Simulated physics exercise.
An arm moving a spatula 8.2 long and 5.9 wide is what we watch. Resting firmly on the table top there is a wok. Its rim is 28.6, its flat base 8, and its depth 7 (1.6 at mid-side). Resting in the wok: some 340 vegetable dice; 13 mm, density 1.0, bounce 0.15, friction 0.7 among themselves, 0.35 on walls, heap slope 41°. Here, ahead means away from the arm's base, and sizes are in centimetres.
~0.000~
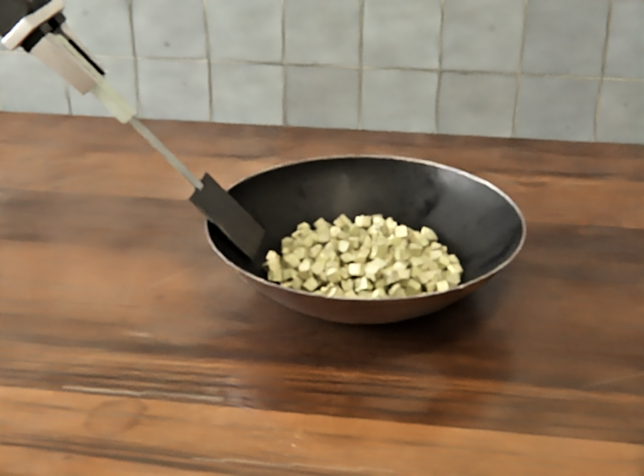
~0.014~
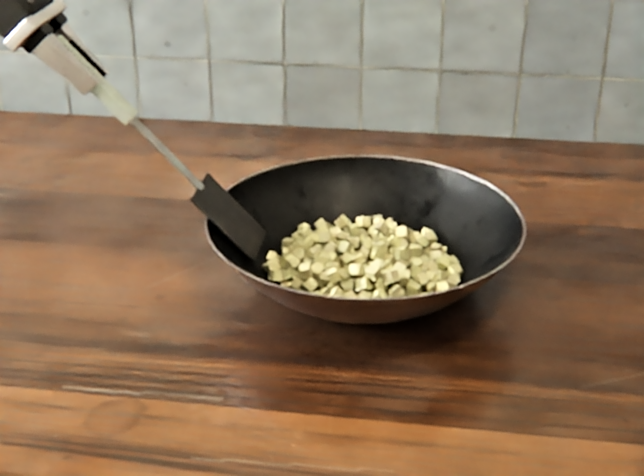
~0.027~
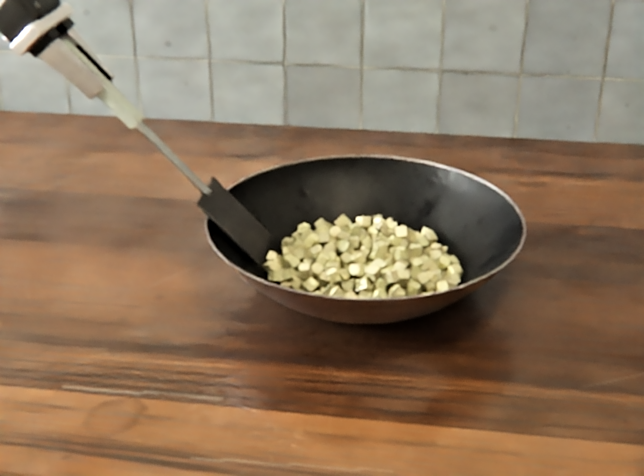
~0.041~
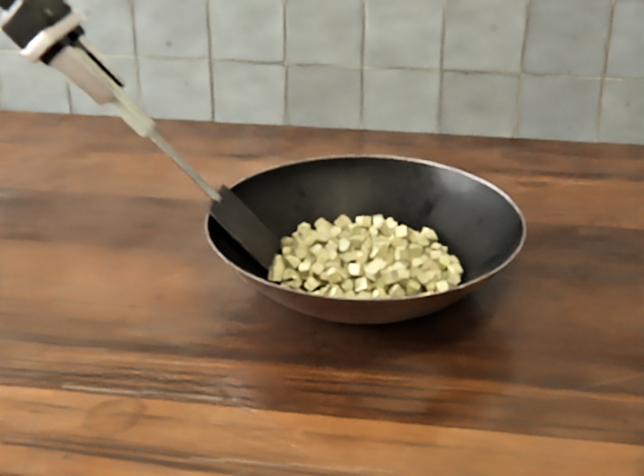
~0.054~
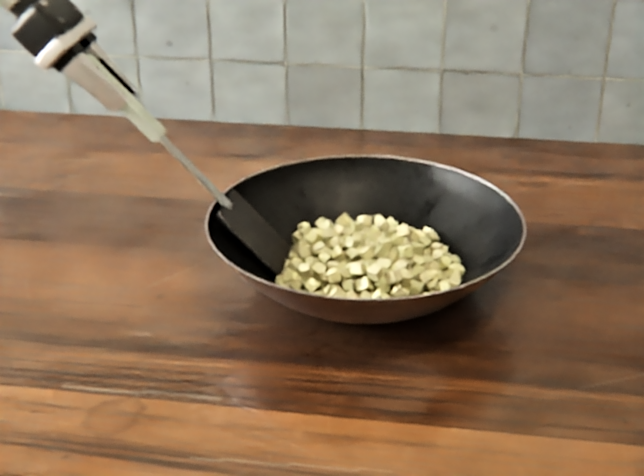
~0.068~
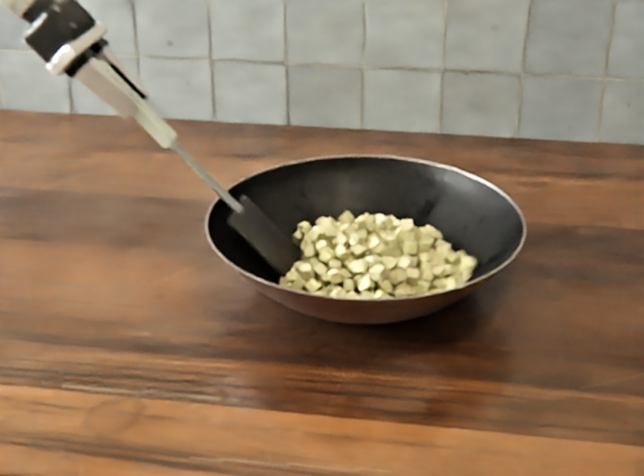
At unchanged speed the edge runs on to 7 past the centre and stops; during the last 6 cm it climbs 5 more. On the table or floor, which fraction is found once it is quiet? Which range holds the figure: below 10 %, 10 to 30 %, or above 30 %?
The figure lies below 10 %.
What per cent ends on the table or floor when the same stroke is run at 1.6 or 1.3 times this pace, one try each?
Some 15 and 15 per cent.
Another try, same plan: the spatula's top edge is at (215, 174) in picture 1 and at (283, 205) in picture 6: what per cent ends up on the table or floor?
My guess would be close to 20 per cent.
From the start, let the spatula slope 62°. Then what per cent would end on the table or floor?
Near 5 %.
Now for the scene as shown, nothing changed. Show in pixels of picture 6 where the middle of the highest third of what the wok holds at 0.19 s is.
I'd put it somewhere near (466, 242).
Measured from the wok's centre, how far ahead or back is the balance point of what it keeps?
About 5.0 centimetres ahead.
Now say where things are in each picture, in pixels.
The first picture shows the spatula top edge at (197, 185), sloping 47°; upper third of the load around (359, 256), from x 270 to 455, top at y 220; 335 in the wok.
The second picture shows the spatula top edge at (199, 185), sloping 47°; upper third of the load around (359, 256), from x 270 to 455, top at y 220.
The third picture shows the spatula top edge at (204, 190), sloping 47°; upper third of the load around (359, 256), from x 270 to 455, top at y 220.
The fourth picture shows the spatula top edge at (215, 196), sloping 47°; upper third of the load around (356, 256), from x 275 to 455, top at y 220.
The fifth picture shows the spatula top edge at (226, 203), sloping 47°; upper third of the load around (365, 253), from x 285 to 455, top at y 220.
The sixth picture shows the spatula top edge at (237, 208), sloping 47°; upper third of the load around (375, 253), from x 285 to 465, top at y 220; 335 in the wok.
After 0.13 s, sloping 47°, highest piece 6 above the table; 335 in the wok.
After 0.19 s, sloping 47°, highest piece 8 above the table; 335 in the wok.
After 0.43 s, sloping 47°, highest piece 8 above the table; 318 in the wok, 8 on the table or floor, 9 on the blade or in flight.
After 1.48 s, sloping 47°, highest piece 8 above the table; 318 in the wok, 17 on the table or floor.
In the end, 318 in the wok, 17 on the table or floor. That is 5 % on the table or floor.
